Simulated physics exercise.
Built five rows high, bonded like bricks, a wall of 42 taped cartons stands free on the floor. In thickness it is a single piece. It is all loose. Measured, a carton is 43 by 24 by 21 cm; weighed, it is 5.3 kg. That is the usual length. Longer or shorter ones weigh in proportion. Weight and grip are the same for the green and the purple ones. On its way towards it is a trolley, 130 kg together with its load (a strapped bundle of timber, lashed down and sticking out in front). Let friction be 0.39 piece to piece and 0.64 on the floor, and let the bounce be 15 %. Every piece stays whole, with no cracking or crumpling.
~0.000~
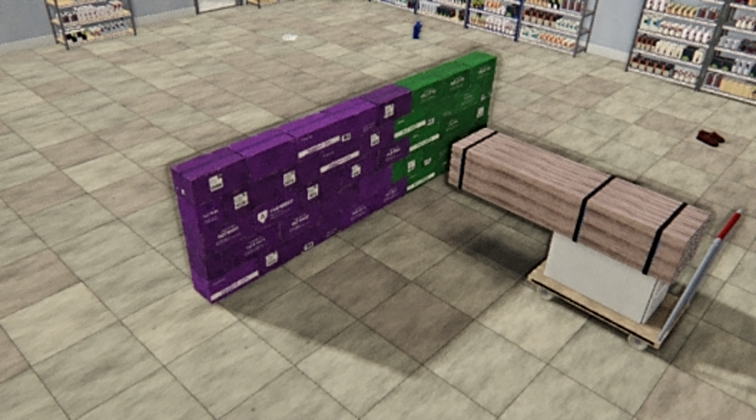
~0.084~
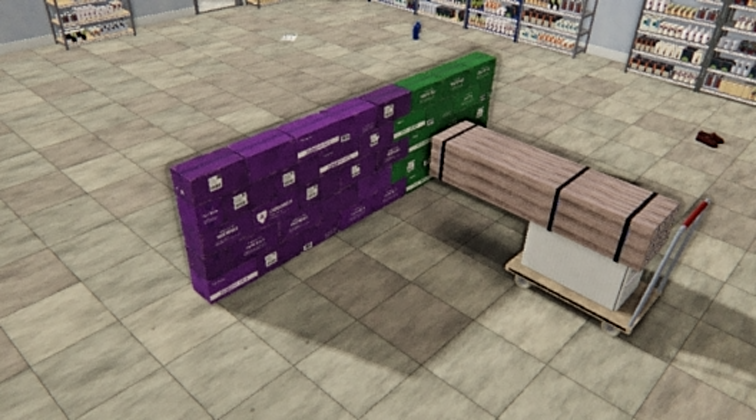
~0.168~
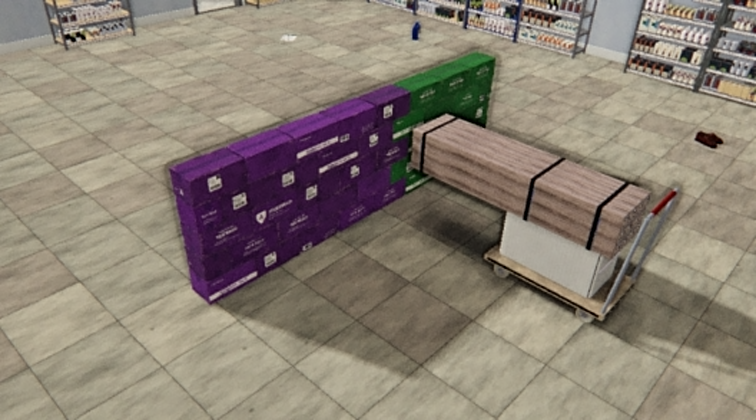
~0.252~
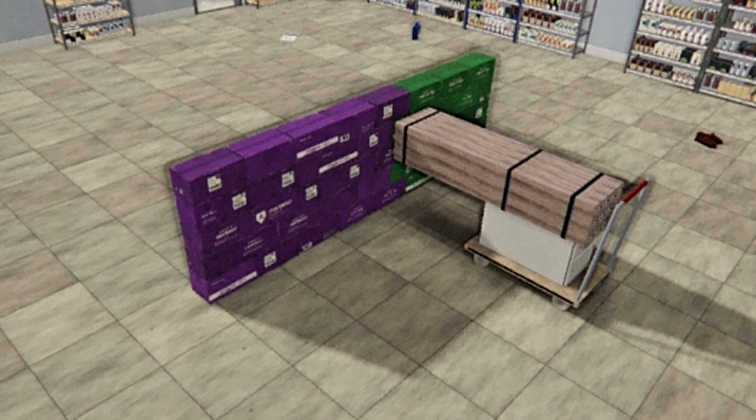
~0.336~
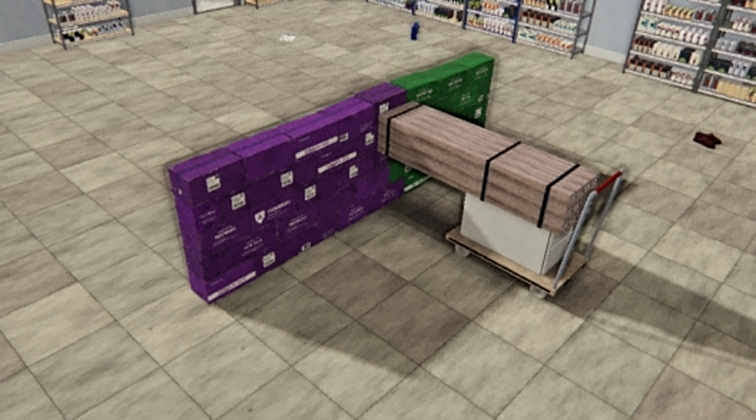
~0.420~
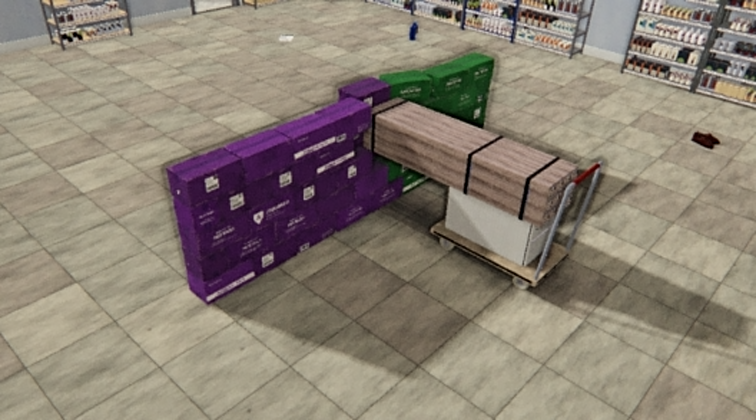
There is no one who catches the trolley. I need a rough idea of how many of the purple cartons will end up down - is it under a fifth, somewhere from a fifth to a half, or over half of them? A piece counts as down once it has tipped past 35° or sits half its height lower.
I'd say under a fifth of them.
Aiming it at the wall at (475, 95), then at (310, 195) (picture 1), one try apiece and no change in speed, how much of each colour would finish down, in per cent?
You'd get purple at 0 followed by 60, and green at 50 followed by 0 percent.
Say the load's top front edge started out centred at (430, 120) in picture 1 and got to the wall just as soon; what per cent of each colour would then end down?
You'd end up with purple at 20 per cent down and green at 40 per cent.
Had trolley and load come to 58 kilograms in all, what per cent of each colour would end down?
Then purple 20, green 30 per cent.
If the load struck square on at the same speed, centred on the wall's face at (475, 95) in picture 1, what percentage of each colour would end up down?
Then purple 0, green 50 per cent.
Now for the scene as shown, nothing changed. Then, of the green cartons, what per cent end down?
The green group ends with 30% down.
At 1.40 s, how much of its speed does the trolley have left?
Speed: Close to 0.1 m/s.
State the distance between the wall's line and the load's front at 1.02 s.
105 cm beyond.
After 0.54 s, load 39 cm past the wall's line, still rolling; none of the 25 purple cartons down (0 of 42 in all colours); top purple carton 45 mm from its place; top green carton 9° from how it stood.
After 0.78 s, load 78 cm past the wall's line, still rolling; 3 of the 25 purple cartons down (8 of 42 in all colours); top purple carton 11° from how it stood; top green carton 33° from how it stood.
After 1.02 s, load 1.05 m past the wall's line, still rolling; 3 of the 25 purple cartons down (9 of 42 in all colours); top purple carton 21° from how it stood; top green carton 47° from how it stood, 18 cm lower.
After 1.40 s, load 1.19 m past the wall's line, still rolling; 3 of the 25 purple cartons down (8 of 42 in all colours); top purple carton 23° from how it stood; top green carton 41° from how it stood, 69 cm lower.
In the end (3.3 s), load 1.19 m past the wall's line, stopped; 3 of the 25 purple cartons down (8 of 42 in all colours); top purple carton 24° from how it stood; top green carton on its side. That is 12 per cent. From the last view, middles, top purple carton near (334, 115), top green carton near (397, 113).
